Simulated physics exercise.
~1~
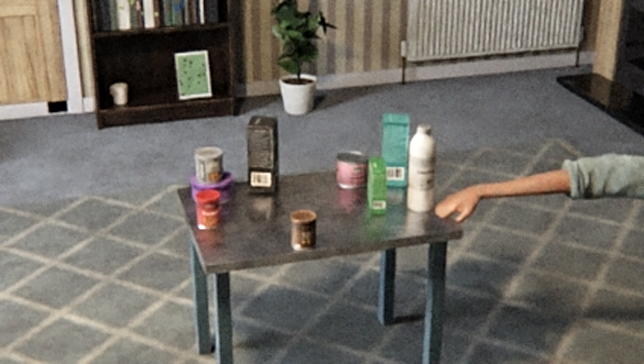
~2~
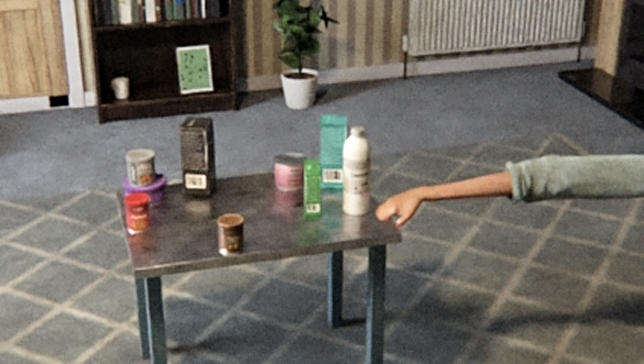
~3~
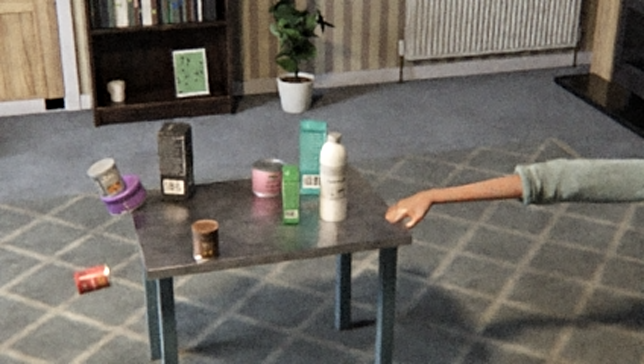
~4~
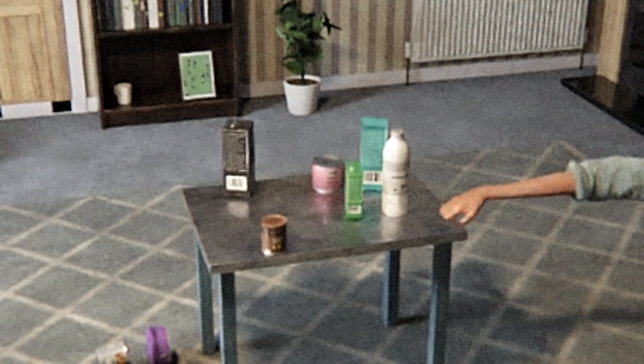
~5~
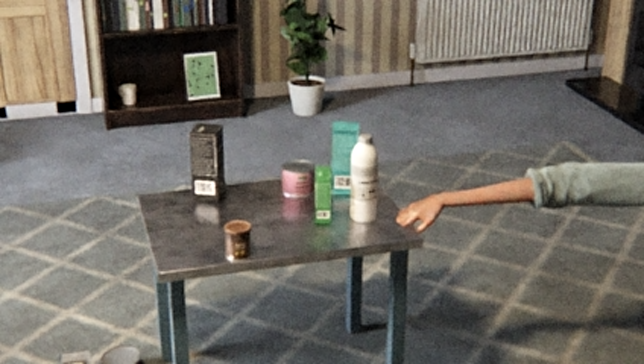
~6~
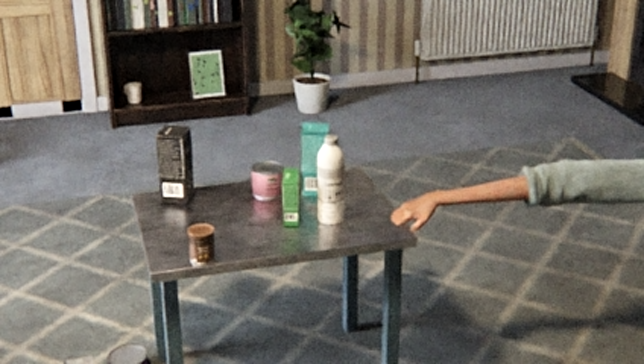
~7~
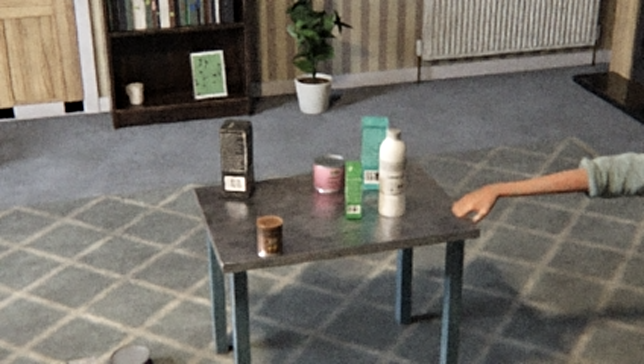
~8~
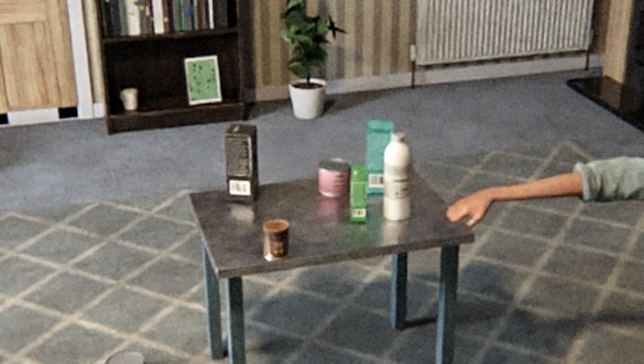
In a living room with a bookshelf and a potted plant, a hand grips the right edge of a small table crowded with tins, cartons, tubs and a white bottle. The arm shoves the table to the left, and the items stay upright at first. Then the red tin drops off the left side onto its side, while the grey tin tilts with the purple tub at the edge. As the table goes back right, these two land on the floor. It slides left and right again, and the remaining six items finish standing on top.
